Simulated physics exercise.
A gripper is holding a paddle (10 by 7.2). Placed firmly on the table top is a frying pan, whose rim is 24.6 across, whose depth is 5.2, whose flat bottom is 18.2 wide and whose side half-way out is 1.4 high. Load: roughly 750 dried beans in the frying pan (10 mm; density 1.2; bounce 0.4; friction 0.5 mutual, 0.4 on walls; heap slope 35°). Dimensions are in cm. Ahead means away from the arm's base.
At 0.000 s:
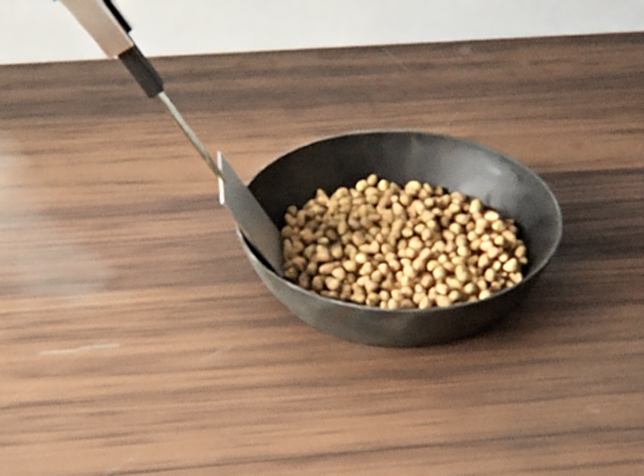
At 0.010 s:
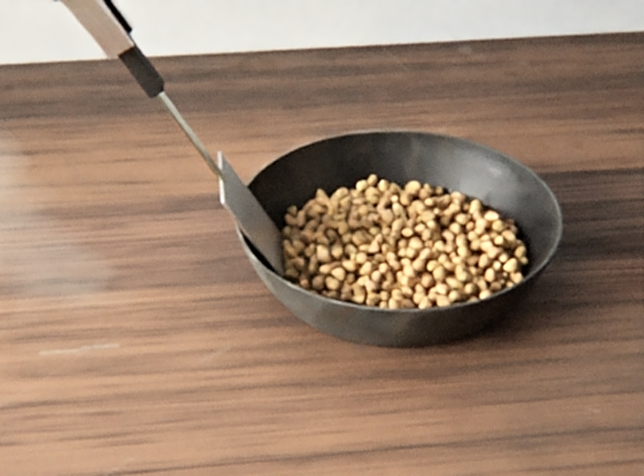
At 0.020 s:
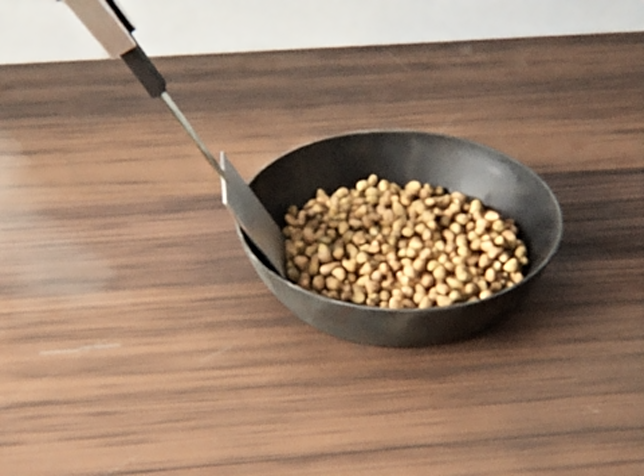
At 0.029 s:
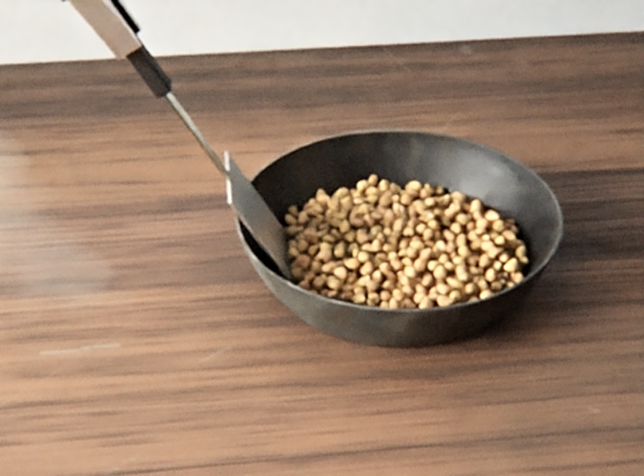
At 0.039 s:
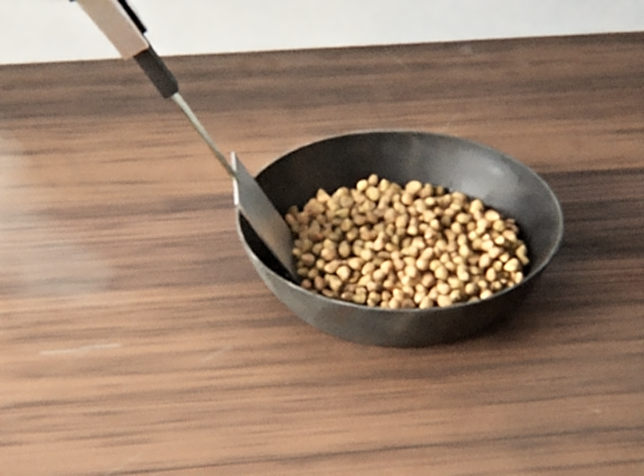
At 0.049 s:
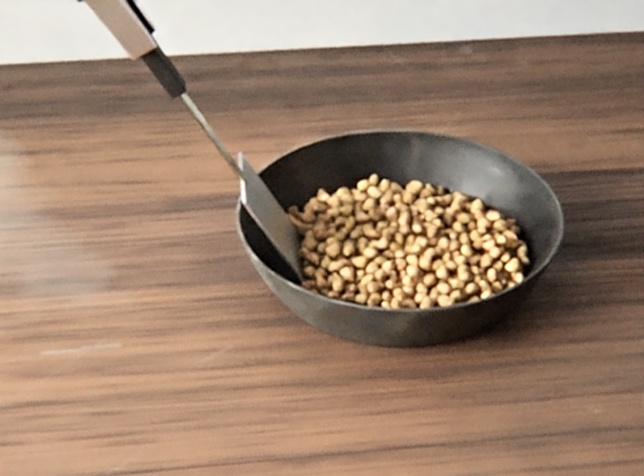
On a wood-grained table top, a gripper holds a flat metal paddle at the left inside edge of a dark frying pan of tan beans, then moves it slightly to the right while the pan stays still.
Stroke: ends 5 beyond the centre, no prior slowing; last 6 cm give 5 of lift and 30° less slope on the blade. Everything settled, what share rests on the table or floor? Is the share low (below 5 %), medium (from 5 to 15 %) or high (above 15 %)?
The share is low, below 5 %.
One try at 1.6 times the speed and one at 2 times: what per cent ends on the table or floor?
Close to 5 and 10 percent respectively.
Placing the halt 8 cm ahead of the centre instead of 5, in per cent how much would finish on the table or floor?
5 %, roughly.
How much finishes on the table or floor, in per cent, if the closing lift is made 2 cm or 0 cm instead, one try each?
Roughly 0 per cent, then 0 per cent.
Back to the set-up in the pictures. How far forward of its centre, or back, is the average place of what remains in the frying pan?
Ahead of centre, near 3.5 centimetres.
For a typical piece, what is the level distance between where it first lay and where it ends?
Near 3 cm, measured level.
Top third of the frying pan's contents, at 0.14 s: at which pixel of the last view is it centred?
(430, 239).
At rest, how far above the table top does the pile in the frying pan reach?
Close to 5.5 centimetres high.
After 0.14 s, sloping 61°, highest piece 4 above the table; 754 in the frying pan.
After 0.22 s, sloping 47°, highest piece 5 above the table; 754 in the frying pan.
After 0.47 s, sloping 31°, highest piece 5 above the table; 754 in the frying pan.
After 1.52 s, sloping 31°, highest piece 5 above the table; 754 in the frying pan.
In the end, 754 in the frying pan. That is 0 % on the table or floor.
